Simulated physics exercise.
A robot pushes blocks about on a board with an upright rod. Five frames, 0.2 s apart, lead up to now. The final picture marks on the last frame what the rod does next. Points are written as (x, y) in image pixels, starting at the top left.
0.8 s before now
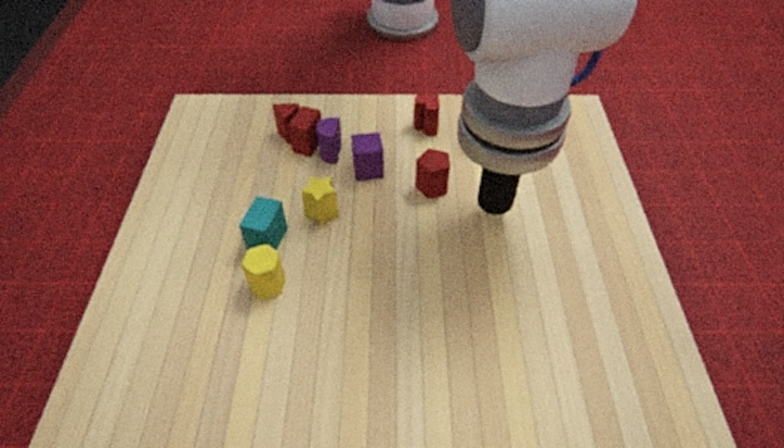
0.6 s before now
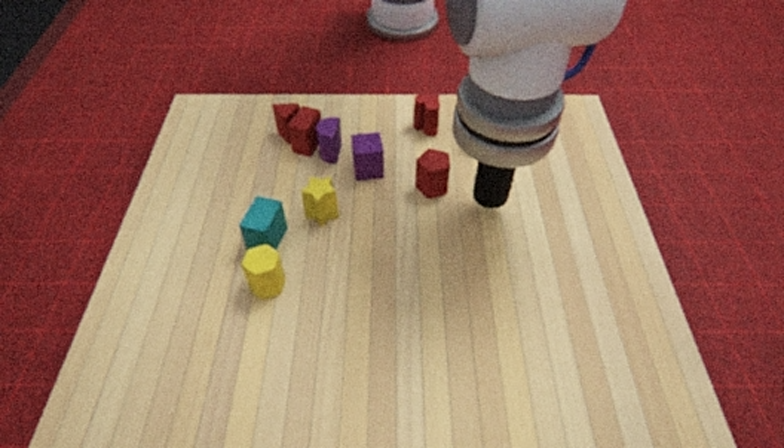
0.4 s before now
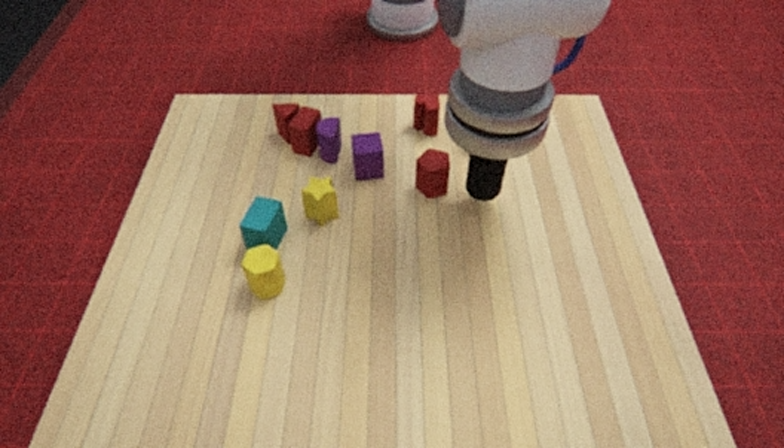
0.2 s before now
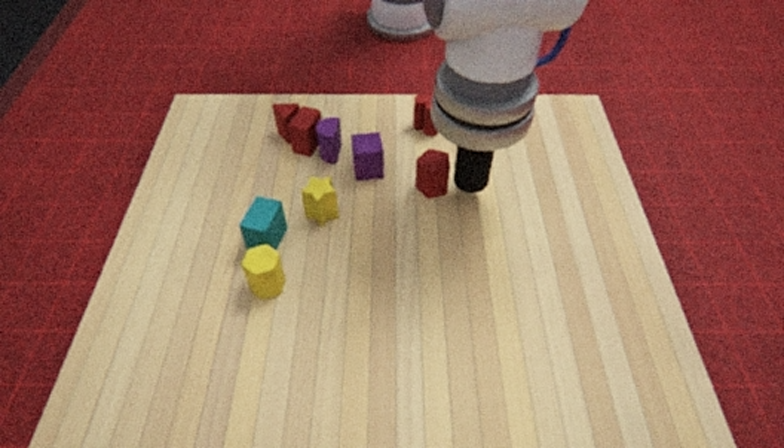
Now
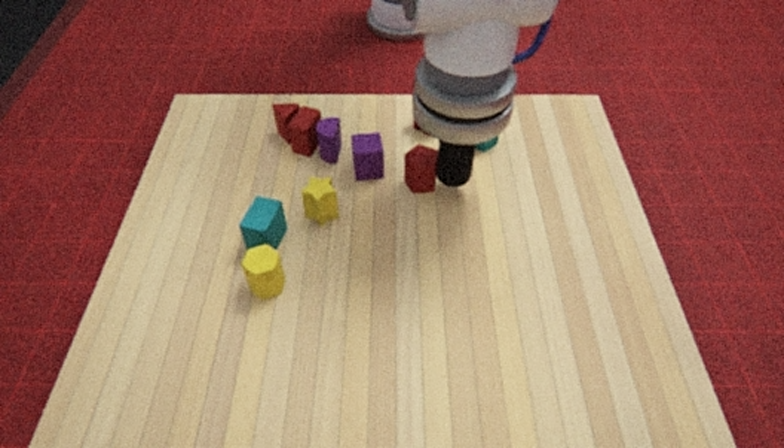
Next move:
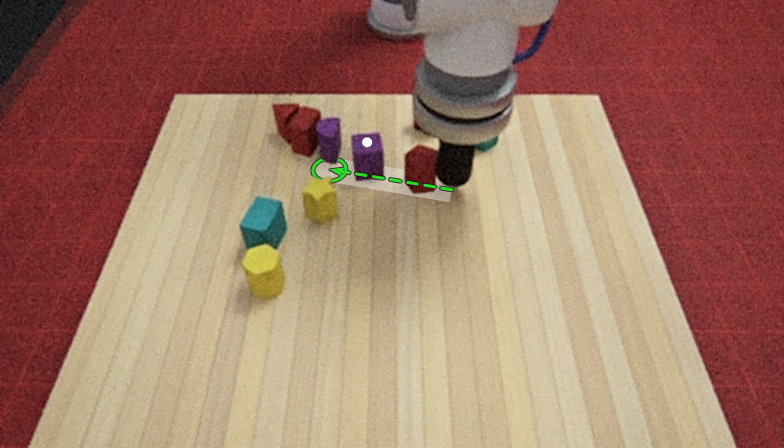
At first, a robot arm holds a dark upright rod over the right side of a wooden board, with red, purple, yellow and teal blocks to its left. The rod moves left and slightly away toward a red block, then nudges it a little to the left, while the other blocks stay put.
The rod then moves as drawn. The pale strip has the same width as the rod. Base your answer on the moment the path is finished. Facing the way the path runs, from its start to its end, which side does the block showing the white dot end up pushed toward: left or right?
It shifts to the left.
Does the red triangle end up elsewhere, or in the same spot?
It ends up somewhere else.
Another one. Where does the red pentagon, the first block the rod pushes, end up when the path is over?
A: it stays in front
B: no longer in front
A
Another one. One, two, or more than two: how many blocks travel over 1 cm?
The number is three or more.
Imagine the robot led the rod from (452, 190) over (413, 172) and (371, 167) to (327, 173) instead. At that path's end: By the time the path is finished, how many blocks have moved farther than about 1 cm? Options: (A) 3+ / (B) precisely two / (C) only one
(A)
Drawn move, in a line from (452, 190) to (329, 170); the dot is on the purple square piece.
The first path, step by step. One third of the way, rod (410, 169); purple square piece (352, 139); red pentagon (382, 145), turned 25° clockwise.
Two thirds of the way, rod (368, 162); red triangle (278, 102); red rectangle (291, 109), turned 20° clockwise; purple half-round block (301, 123), turned 65° clockwise; purple square piece (309, 138); red pentagon (339, 139), turned 15° clockwise.
At the end, rod (328, 156); red triangle (275, 96), turned 35° clockwise; red rectangle (284, 106), turned 40° clockwise; purple half-round block (289, 119), turned 60° clockwise; purple square piece (270, 140); red pentagon (300, 132), turned 25° clockwise.
